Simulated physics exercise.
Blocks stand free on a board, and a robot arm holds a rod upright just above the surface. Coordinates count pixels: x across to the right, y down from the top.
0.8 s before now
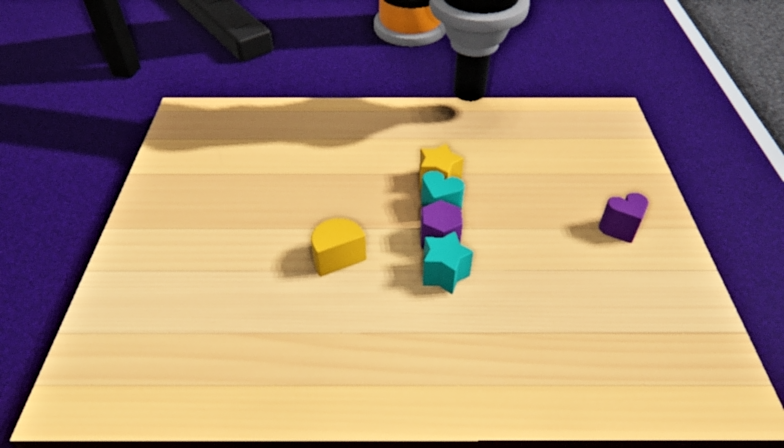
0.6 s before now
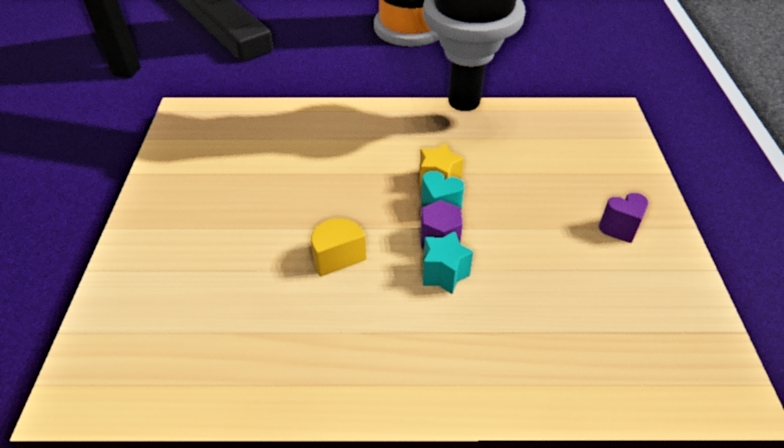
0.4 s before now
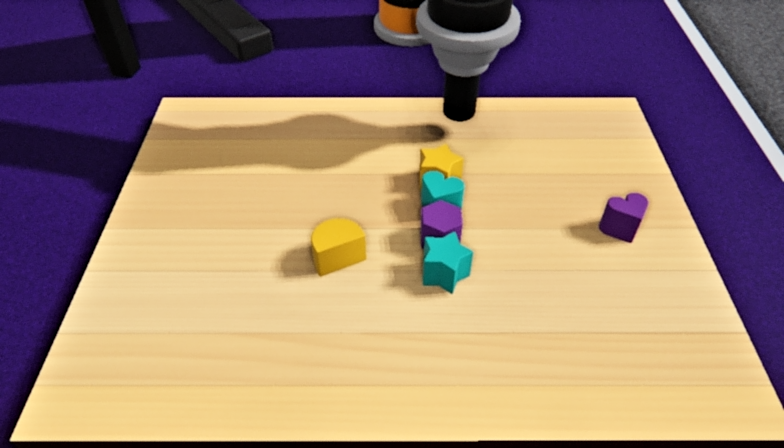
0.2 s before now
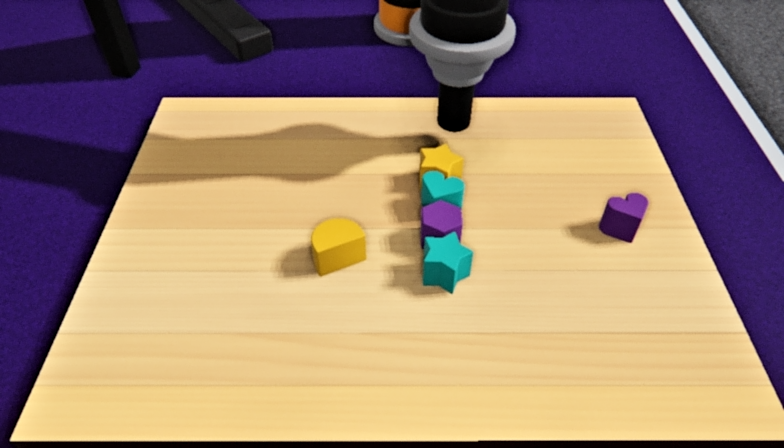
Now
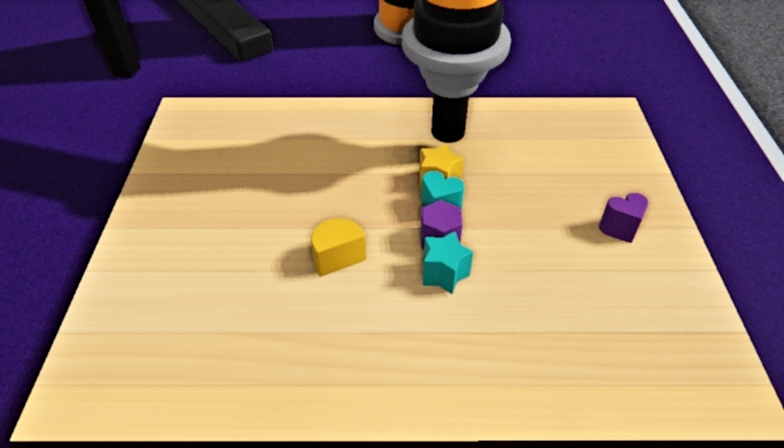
Robot arm moving a black rod slowly toward a column of four yellow, turquoise and purple blocks, all blocks staying still.
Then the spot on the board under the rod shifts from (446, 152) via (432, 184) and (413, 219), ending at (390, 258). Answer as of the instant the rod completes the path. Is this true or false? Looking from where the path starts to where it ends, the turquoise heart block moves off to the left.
Verdict: False.
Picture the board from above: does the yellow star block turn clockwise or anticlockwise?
Seen from above, clockwise.
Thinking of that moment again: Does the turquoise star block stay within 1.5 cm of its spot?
My answer is no.
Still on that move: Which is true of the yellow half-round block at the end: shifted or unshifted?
It does get moved.
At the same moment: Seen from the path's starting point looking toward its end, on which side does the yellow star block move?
The right.
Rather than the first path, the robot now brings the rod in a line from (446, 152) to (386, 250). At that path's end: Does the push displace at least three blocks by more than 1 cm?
I expect so.
The first path, step by step. One third of the way, rod (434, 166); yellow star block (422, 186); turquoise heart block (419, 211); purple hexagon (435, 238), turned 40° anticlockwise; turquoise star block (454, 267).
Two thirds of the way, rod (413, 202); yellow half-round block (327, 237), turned 25° clockwise; yellow star block (388, 217), turned 50° clockwise; turquoise heart block (378, 243), turned 30° anticlockwise; purple hexagon (419, 252), turned 80° anticlockwise; turquoise star block (458, 274), turned 30° anticlockwise.
At the end, rod (389, 240); yellow half-round block (314, 245), turned 65° clockwise; yellow star block (361, 255), turned 60° clockwise; turquoise heart block (345, 284), turned 25° anticlockwise; purple hexagon (417, 260), turned 90° anticlockwise; turquoise star block (459, 276), turned 40° anticlockwise.
